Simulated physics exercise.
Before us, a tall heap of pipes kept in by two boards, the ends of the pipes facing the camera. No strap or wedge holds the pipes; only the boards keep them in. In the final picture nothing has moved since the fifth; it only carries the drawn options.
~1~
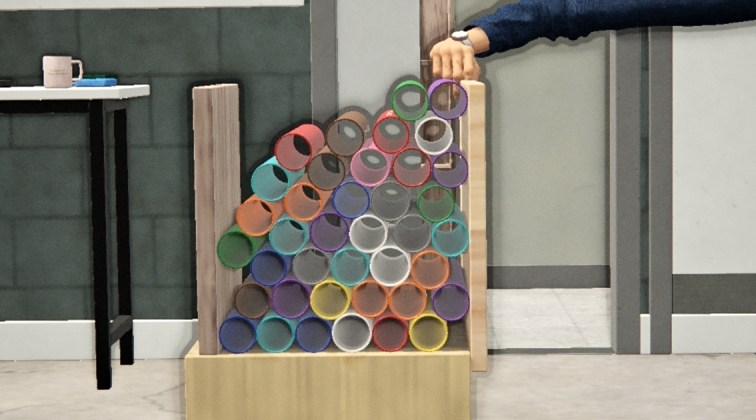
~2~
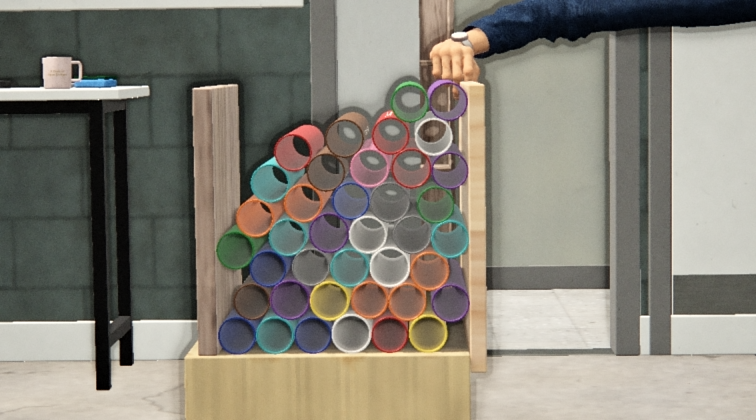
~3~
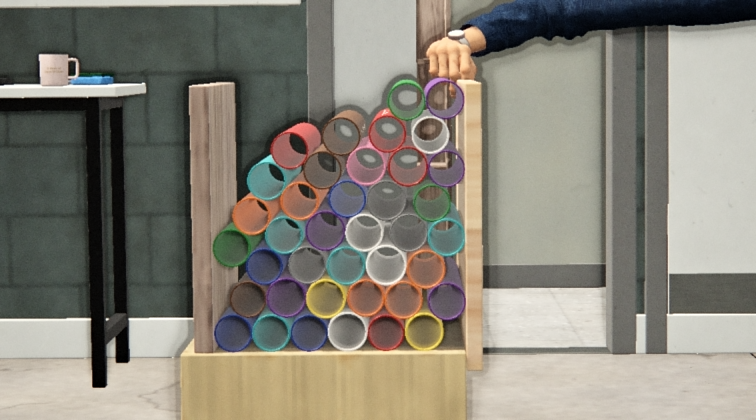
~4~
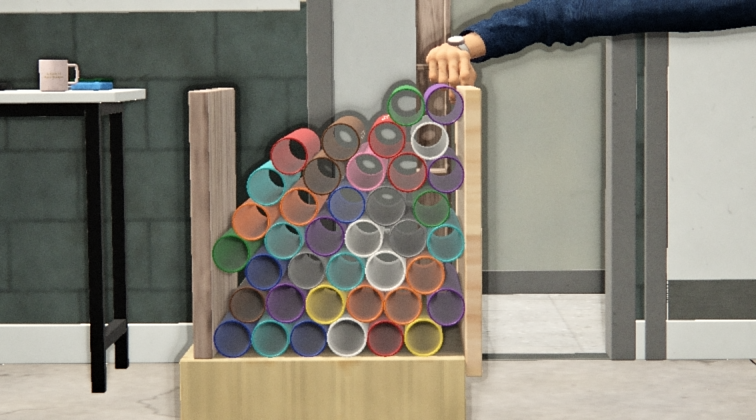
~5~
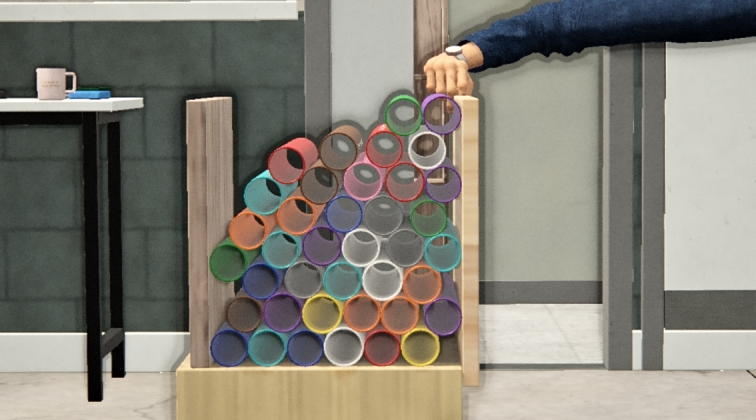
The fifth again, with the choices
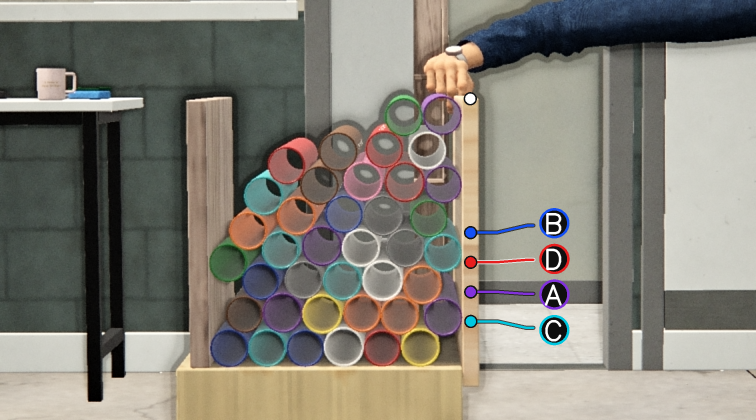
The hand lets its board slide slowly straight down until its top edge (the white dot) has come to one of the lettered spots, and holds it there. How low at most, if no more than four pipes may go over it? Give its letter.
D is the limit.
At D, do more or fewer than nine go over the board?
Fewer than nine.
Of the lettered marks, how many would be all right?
Two of the four.
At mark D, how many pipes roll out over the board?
At D the number is four.
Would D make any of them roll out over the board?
At D: Yes.
On the marked copy, A at (471, 292); B at (471, 233); C at (471, 321); D at (471, 262); the white dot at (471, 99).
With D. Early on, top of the board (462, 169).
Further on, top of the board (462, 250).
At the end, top of the board (462, 262), four out over the board.
As for the rest, A more than four out over the board; B four out over the board; C more than four out over the board.
